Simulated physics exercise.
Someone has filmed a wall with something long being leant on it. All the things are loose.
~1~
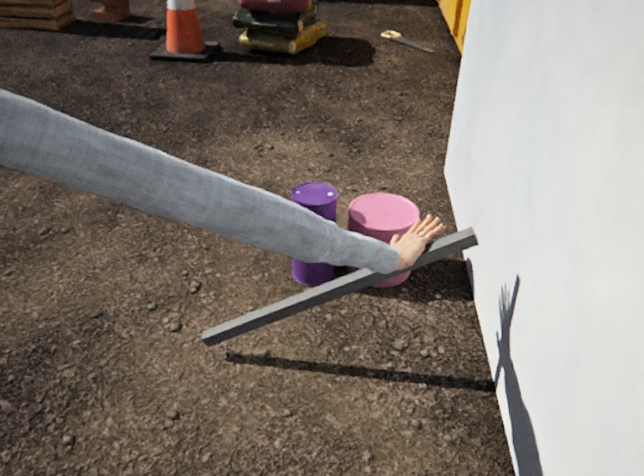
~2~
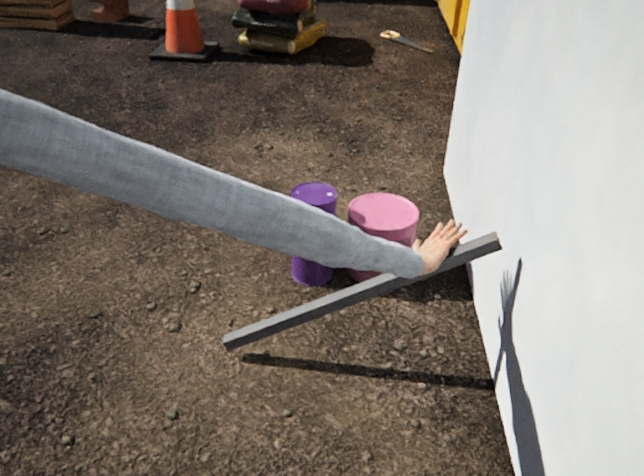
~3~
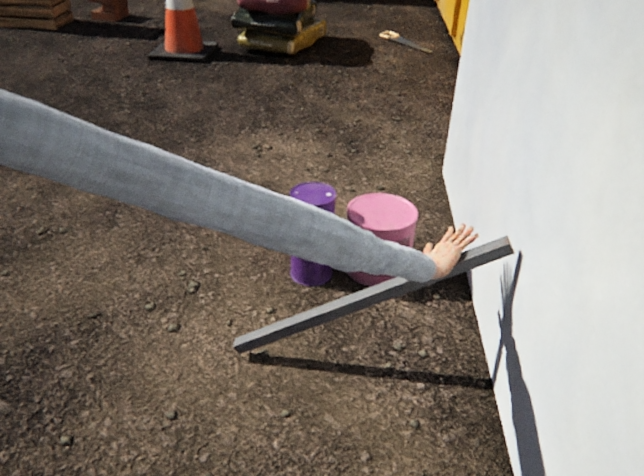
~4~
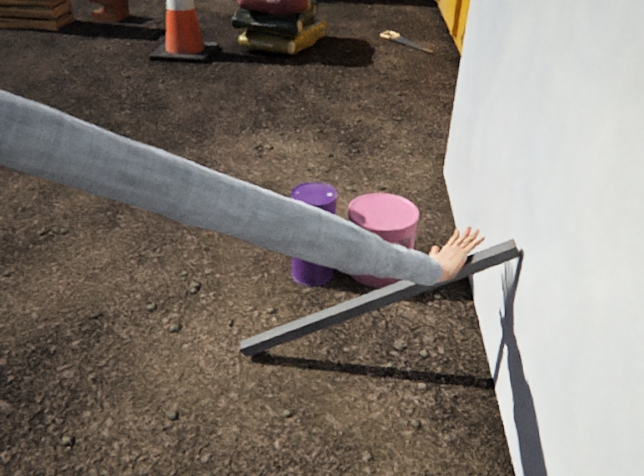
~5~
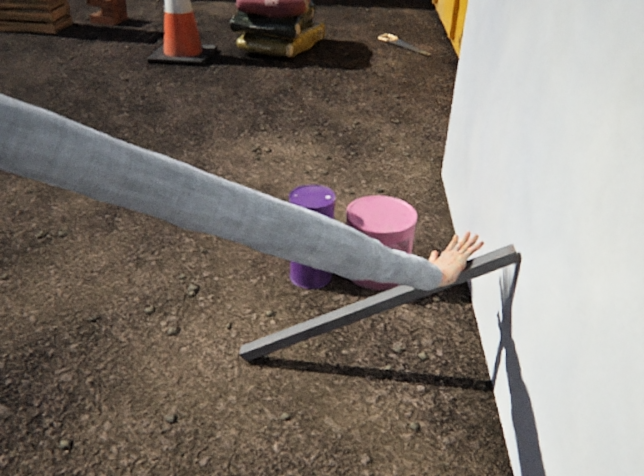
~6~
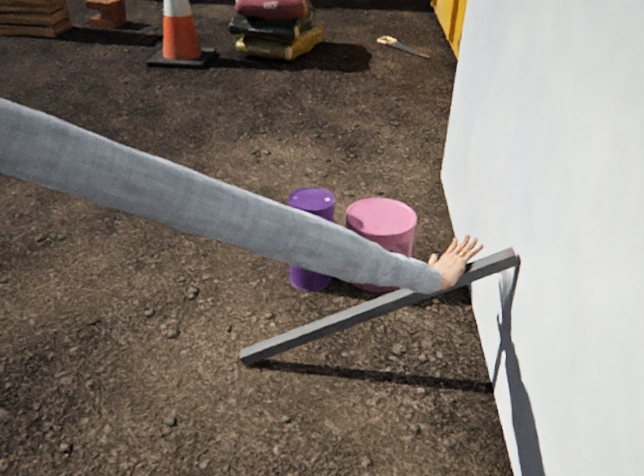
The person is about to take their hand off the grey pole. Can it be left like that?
The pole gives way.
Then, 0.30 s on from there, grey pole leaning 12° more than when let go near (356, 331).
Then, 0.40 s on from there, grey pole leaning 29° more than when let go near (345, 362).
Then, 0.60 s on from there, grey pole leaning 30° more than when let go near (343, 362).
Then, 2.00 s on from there, grey pole leaning 30° more than when let go near (343, 363).
In the end, moved from the start, grey pole; the other 2 unmoved. At the end, from the last picture's camera, grey pole near (343, 363). The pole slides down.
